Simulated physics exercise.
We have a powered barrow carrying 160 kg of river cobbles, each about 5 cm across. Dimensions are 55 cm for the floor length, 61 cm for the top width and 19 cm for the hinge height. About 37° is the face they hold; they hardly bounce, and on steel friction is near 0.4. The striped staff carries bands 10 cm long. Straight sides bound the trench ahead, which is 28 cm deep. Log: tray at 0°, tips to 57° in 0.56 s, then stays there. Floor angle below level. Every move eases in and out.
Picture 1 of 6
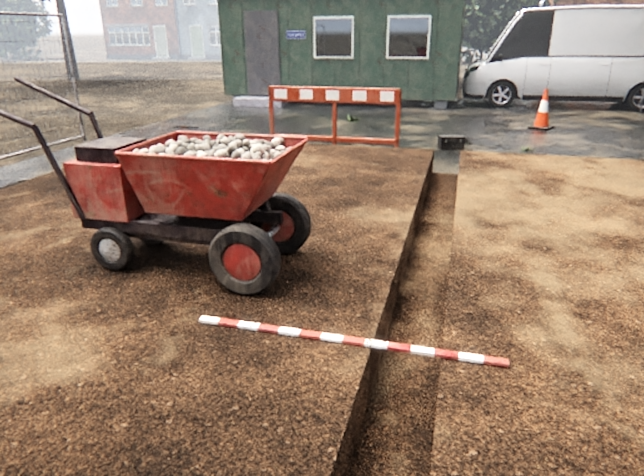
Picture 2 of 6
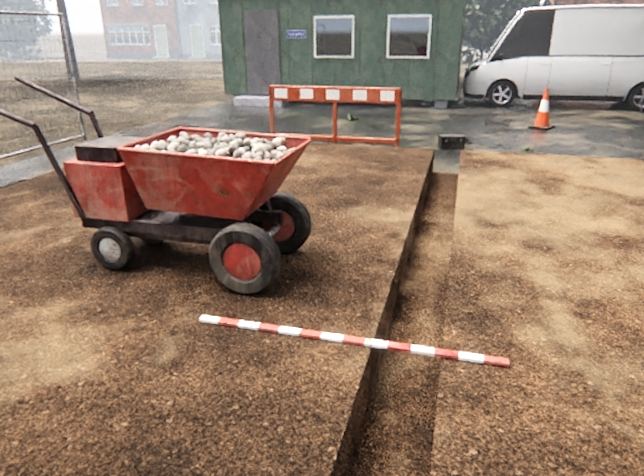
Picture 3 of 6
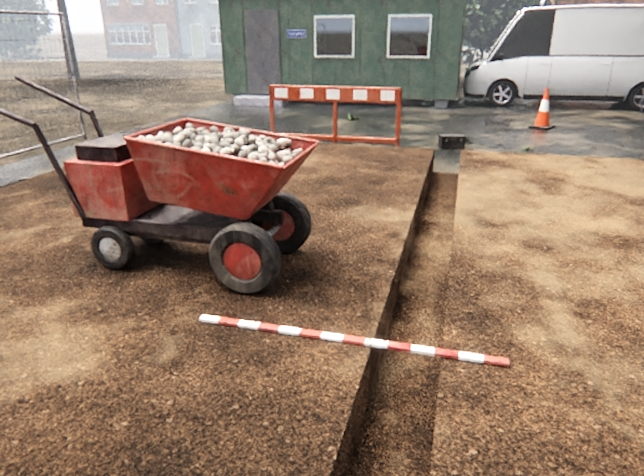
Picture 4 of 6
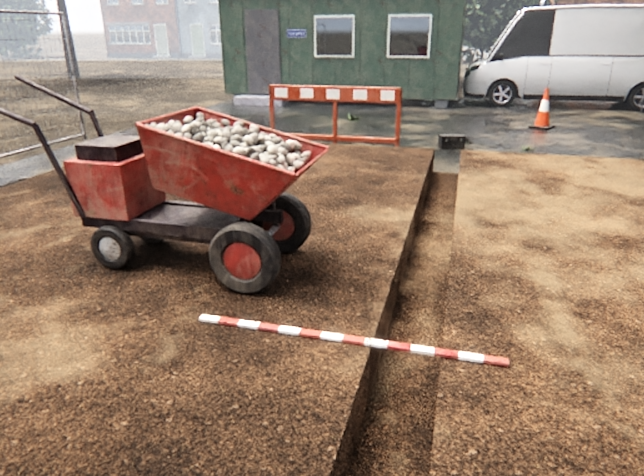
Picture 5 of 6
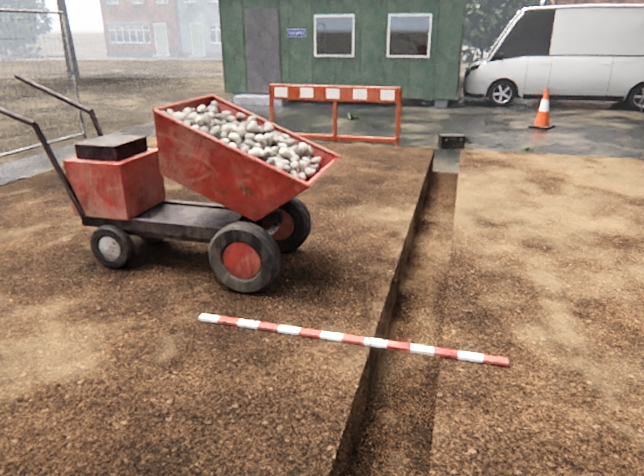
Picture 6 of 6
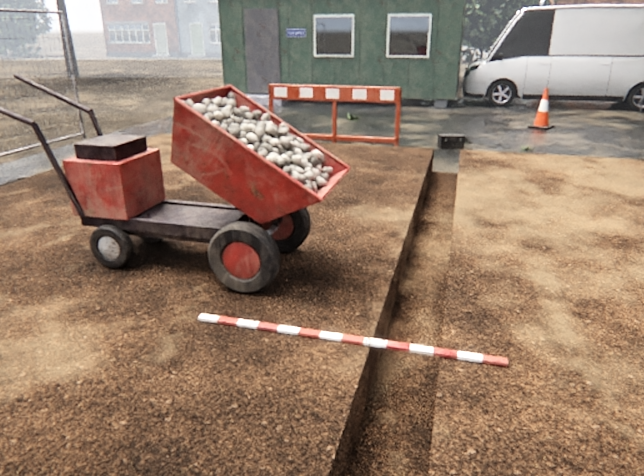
On a brown dirt yard in front of a green cabin, a red wheeled barrow loaded with pale rounded stones stands beside a narrow trench. Its tray begins nearly level, then tilts steadily, the rear rising and the right-hand lip dipping, until it slopes steeply with the stones still inside.
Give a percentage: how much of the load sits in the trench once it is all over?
44 %.
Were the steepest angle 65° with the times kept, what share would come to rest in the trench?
Close to 60 per cent then.
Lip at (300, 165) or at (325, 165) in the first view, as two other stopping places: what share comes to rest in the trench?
About 35 per cent first, then about 20 per cent.
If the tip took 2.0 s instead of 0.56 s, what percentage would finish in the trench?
That would give about 25 percent.
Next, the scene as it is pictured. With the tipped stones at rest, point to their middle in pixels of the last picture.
About (418, 318).
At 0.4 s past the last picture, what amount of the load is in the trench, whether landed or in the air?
I'd say near 5 per cent at that time.
Then, 0.1 s after the last picture the floor is at 48°, 100 % in the tray; the foremost stones are at (336, 204).
Then, 0.4 s after the last picture the floor is at 57°, 88 % in the tray, 8 % short of the trench, 4 % in the trench; the foremost stones are at (404, 290).
Then, 0.7 s after the last picture the floor is at 57°, 53 % in the tray, 7 % short of the trench, 35 % in the trench, 6 % past the trench; the foremost stones are at (511, 295).
Then, 2.7 s after the last picture the floor is at 57°, 41 % in the tray, 8 % short of the trench, 44 % in the trench, 6 % past the trench; the foremost stones are at (625, 302).
